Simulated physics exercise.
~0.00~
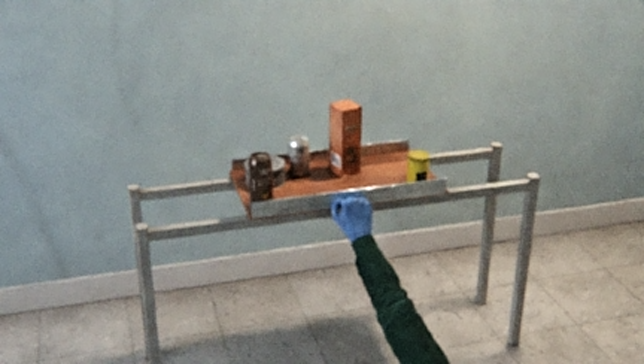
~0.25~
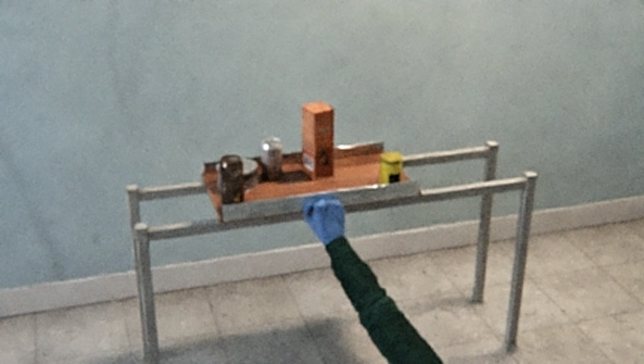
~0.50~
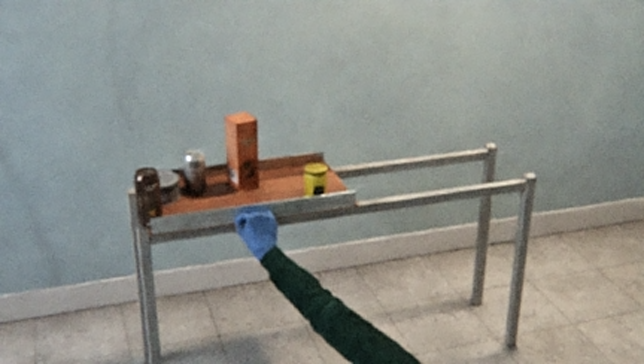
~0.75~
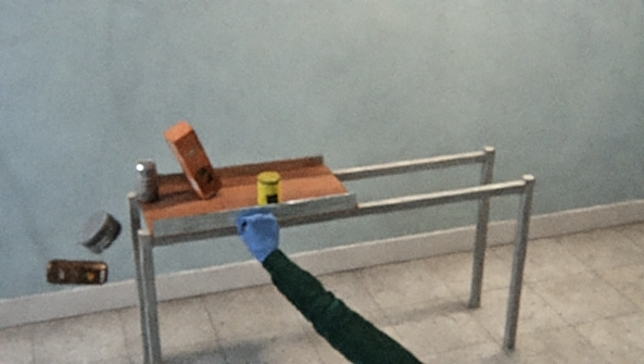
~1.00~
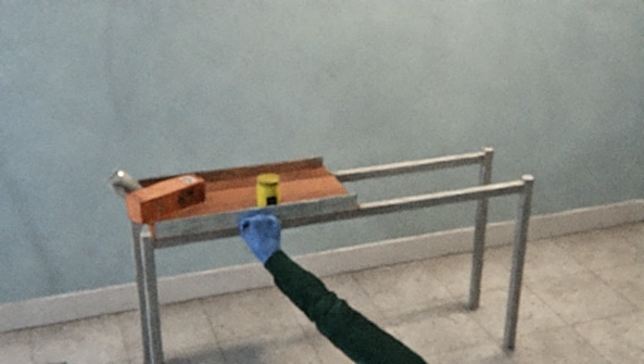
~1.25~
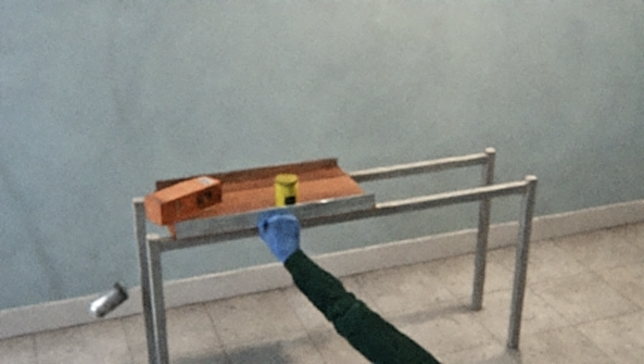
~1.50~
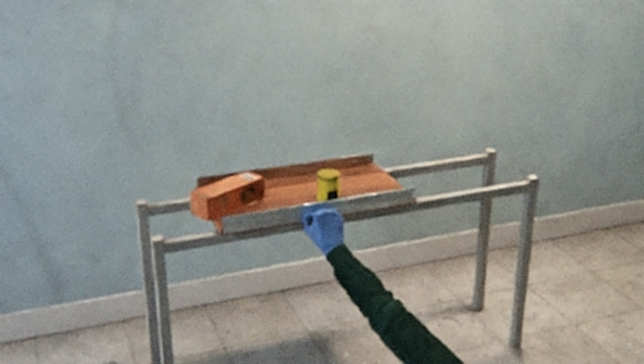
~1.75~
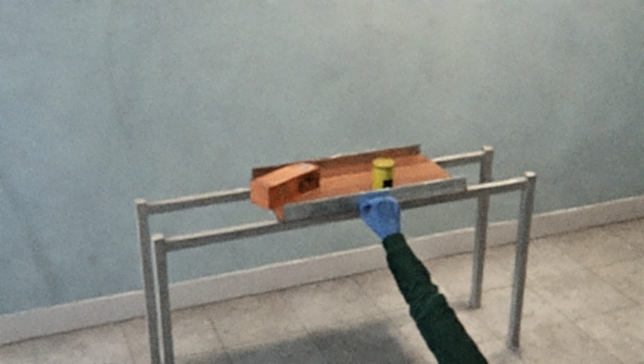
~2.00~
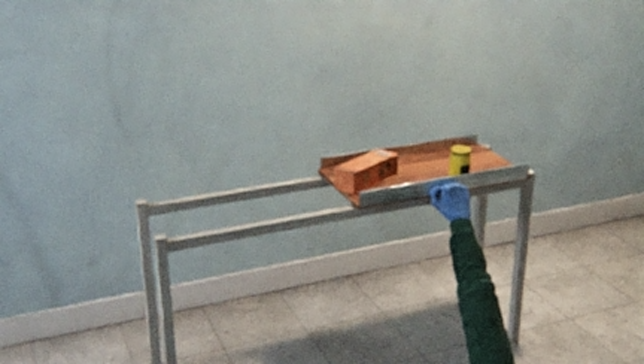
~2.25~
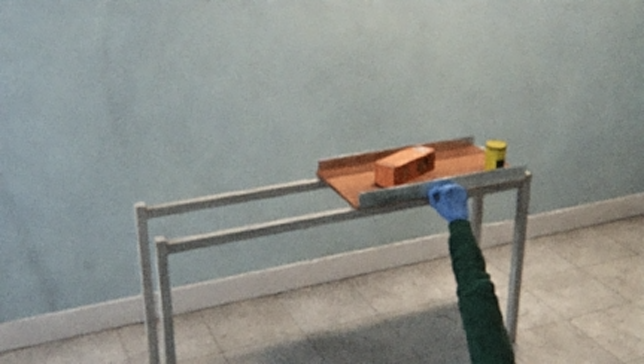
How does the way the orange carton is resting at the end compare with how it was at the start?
At the start the orange carton stood upright on the tray, but by the end it was lying on its side.
